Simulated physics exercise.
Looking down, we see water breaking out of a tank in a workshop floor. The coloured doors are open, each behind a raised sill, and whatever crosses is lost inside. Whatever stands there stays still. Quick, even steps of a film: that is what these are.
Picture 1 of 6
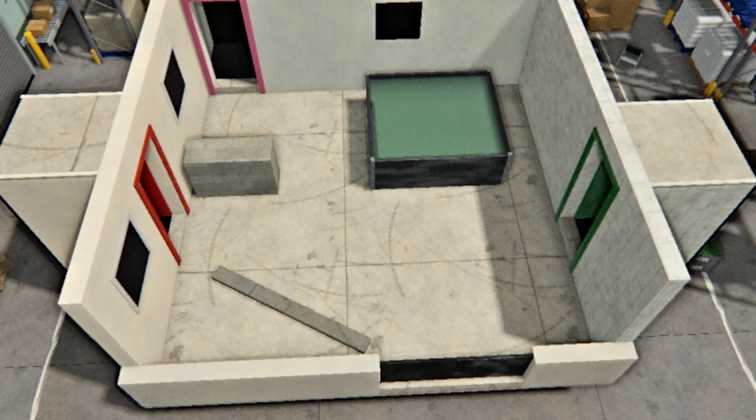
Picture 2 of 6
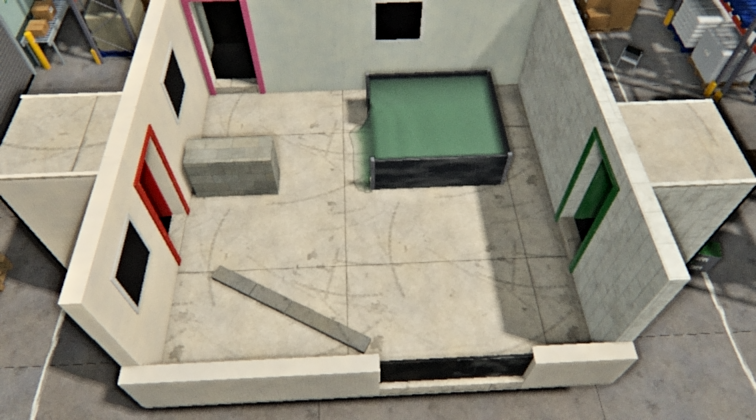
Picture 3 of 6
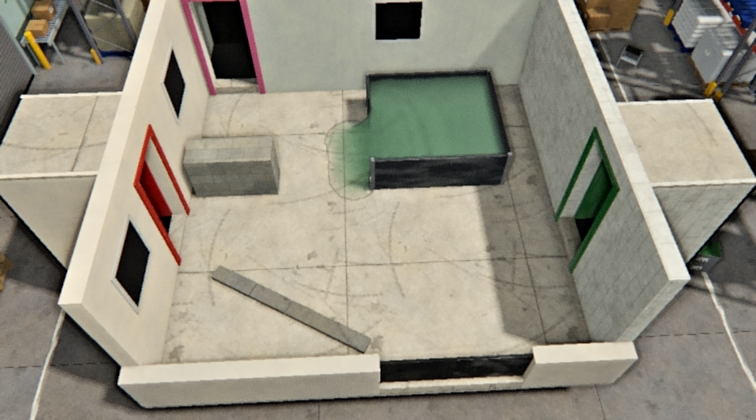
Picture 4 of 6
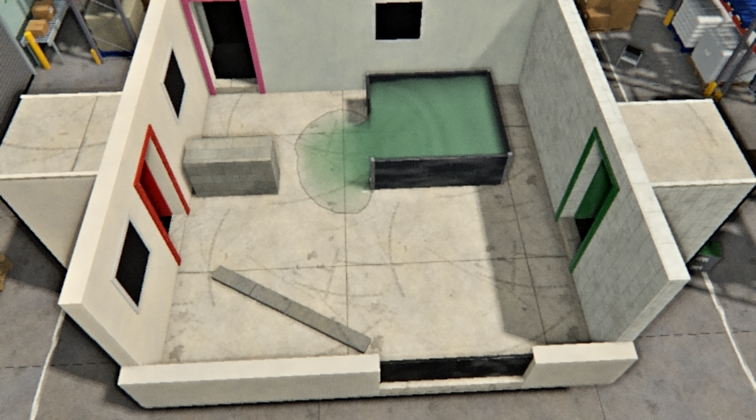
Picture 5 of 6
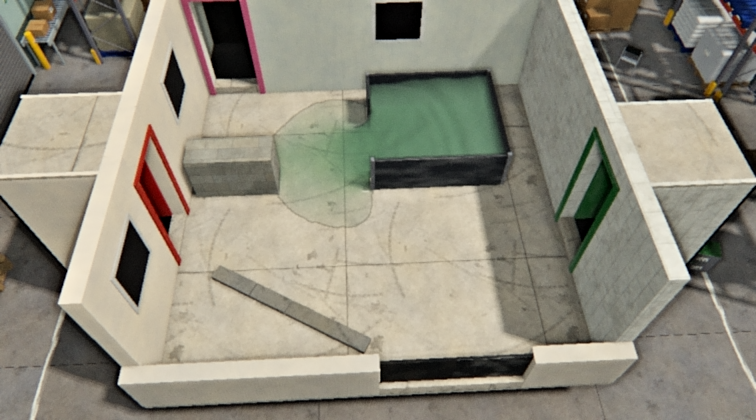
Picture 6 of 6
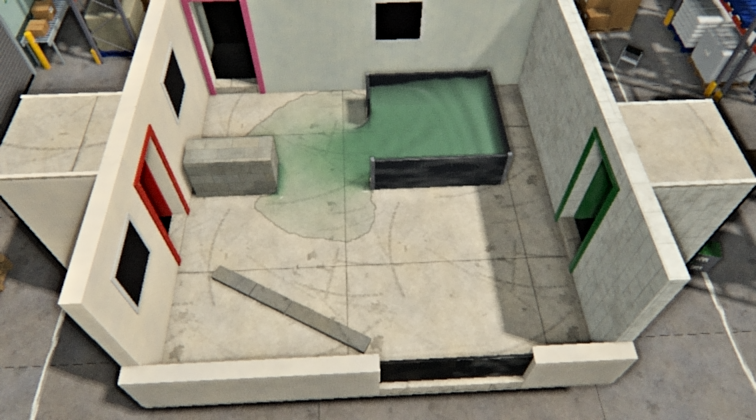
Green-tinted water breaks out of a dark-walled tank in a pale, roofless room on a workshop floor, seen from a fixed view high above. Red and pink doorways stand at left and back left, a green one at right, with a grey block left of the tank and a long low bar nearer. The water leaves the tank's left side, fans across the floor, meets the block and spreads forward and back.
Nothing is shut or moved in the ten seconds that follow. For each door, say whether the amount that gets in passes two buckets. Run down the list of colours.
The red door will break the limit. The pink door will break the limit. The green door will respect the limit.
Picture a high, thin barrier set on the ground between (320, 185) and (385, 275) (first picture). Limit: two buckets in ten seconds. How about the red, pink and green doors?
Red door: Stays within the limit; pink door: Tops the limit; green door: Stays within the limit.
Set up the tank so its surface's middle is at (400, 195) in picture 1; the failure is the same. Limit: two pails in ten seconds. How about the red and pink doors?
Result - red door: Overshoots; pink door: Falls short.
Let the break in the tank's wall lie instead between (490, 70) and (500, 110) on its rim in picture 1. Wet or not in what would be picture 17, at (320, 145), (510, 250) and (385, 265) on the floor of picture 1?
Taking the three spots as listed, they end up spared, inundated and spared.
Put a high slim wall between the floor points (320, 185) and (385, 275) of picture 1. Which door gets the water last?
My pick is the door marked green.
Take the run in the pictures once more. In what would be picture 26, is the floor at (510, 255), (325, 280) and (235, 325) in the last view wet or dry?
As listed: Not flooded, awash, covered.
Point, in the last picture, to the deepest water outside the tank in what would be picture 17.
Look close to (209, 98).
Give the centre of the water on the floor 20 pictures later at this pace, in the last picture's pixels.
At roughly (323, 176).
A moment on, water covers 35 % of the floor; the red door wet at the sill, nothing in, the pink door wet at the sill, nothing in, the green door not reached.
Next, water covers 45 % of the floor; the red door under two buckets in, the pink door under two buckets in, the green door not reached.
Then, water covers 55 % of the floor; the red door over two buckets in, the pink door far over two buckets in, the green door not reached.
Later, water covers 85 % of the floor; the red door over two buckets in, the pink door far over two buckets in, the green door not reached.
In the end, water covers 95 % of the floor; the red door far over two buckets in, the pink door far over two buckets in, the green door wet at the sill, nothing in.
